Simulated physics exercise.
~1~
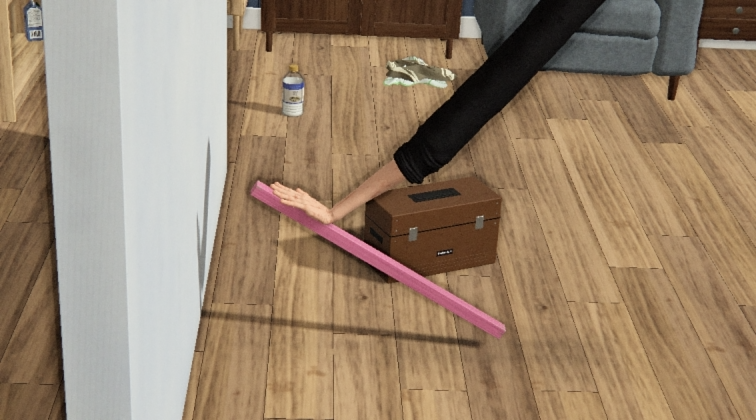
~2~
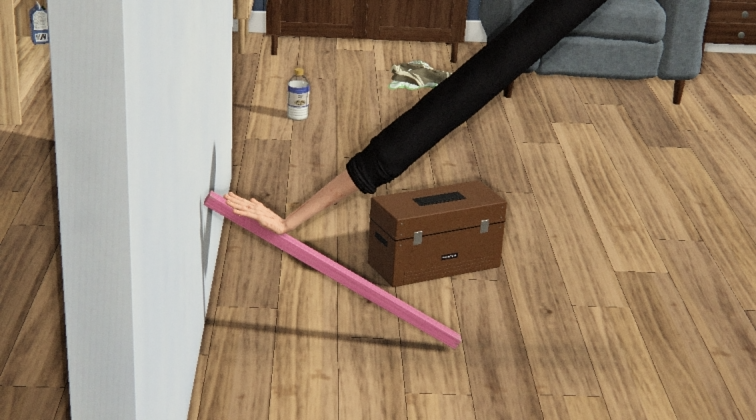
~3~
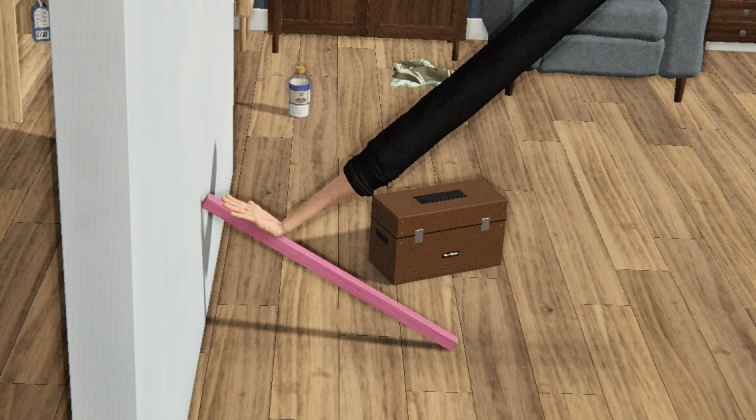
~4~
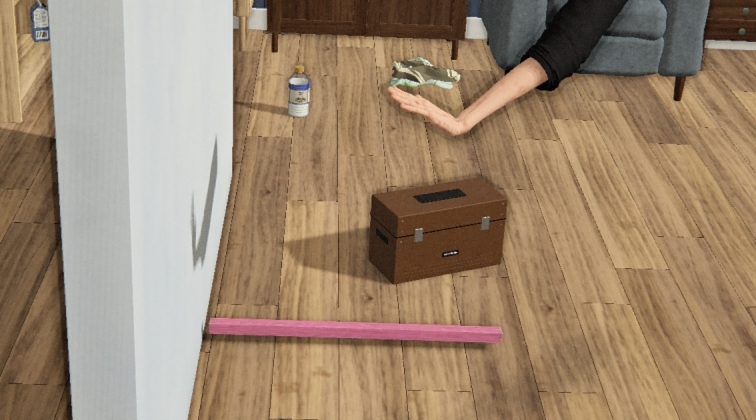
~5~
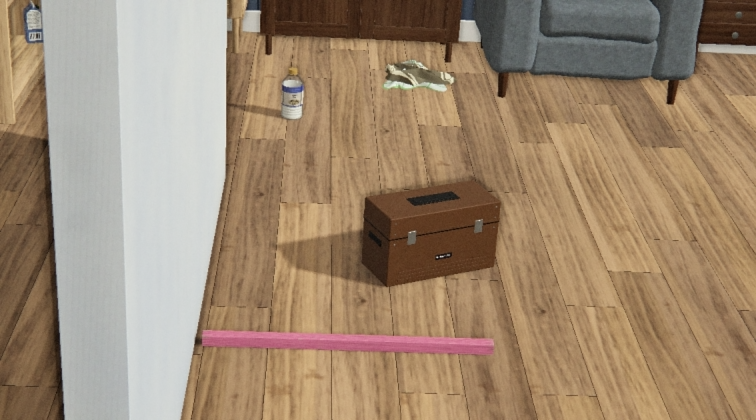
A long pink pole slants above a wooden floor beside a pale wall, held near its upper end by a hand in a black sleeve. The slightly swaying view looks down into a room, with a brown toolbox just behind the pole and a bottle, a crumpled cloth and a grey armchair farther back. The hand moves the pole left until its top rests against the wall, then holds it there briefly. Once the hand lets go and draws back, the pole drops. It ends lying flat on the floor, one end by the wall, while the toolbox stays put.
